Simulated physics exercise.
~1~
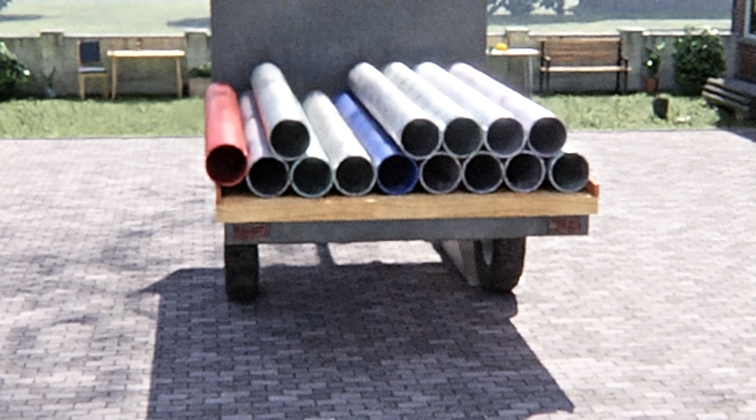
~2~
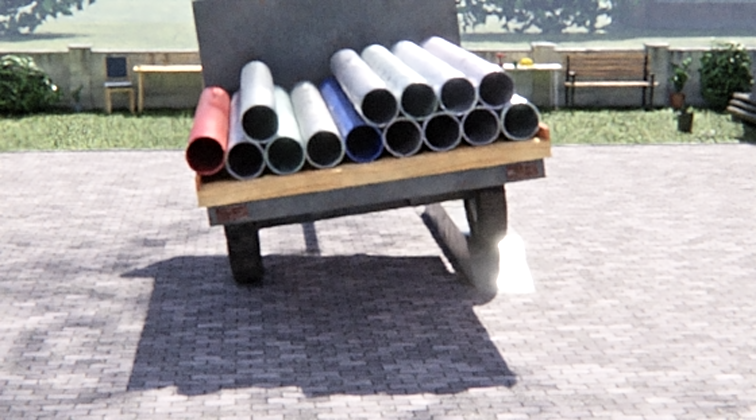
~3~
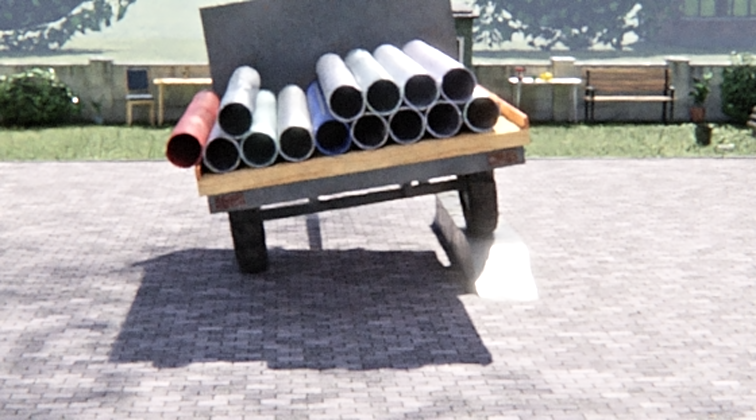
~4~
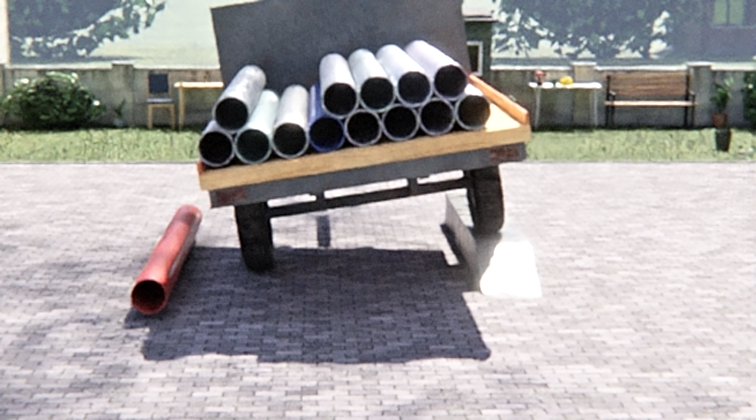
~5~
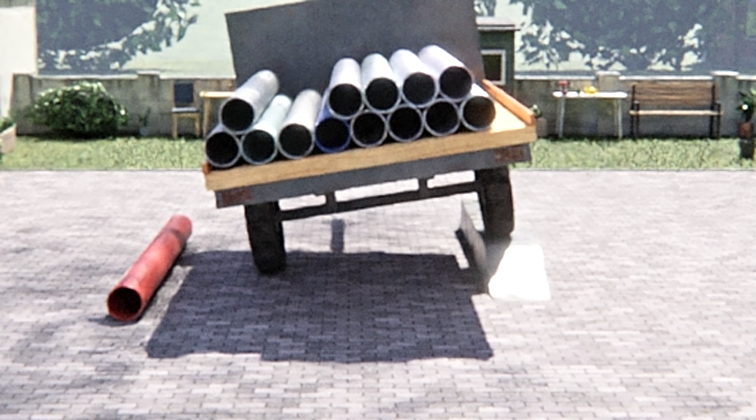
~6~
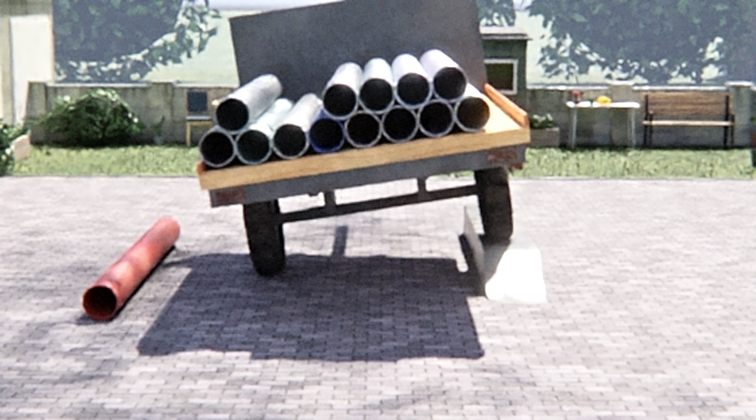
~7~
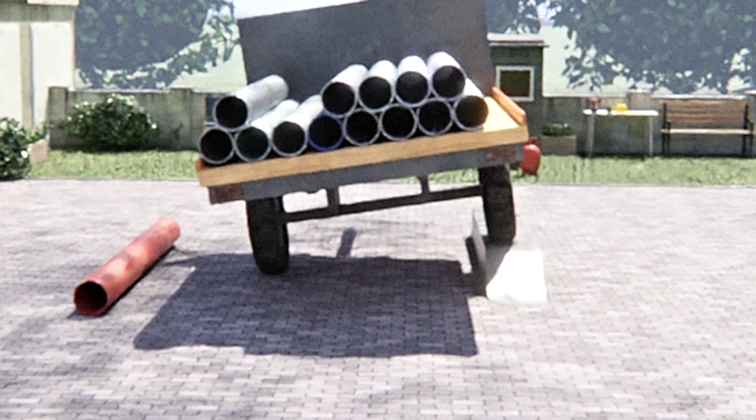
A red pipe rolls off the tilting trailer's left side while the others stay aboard.
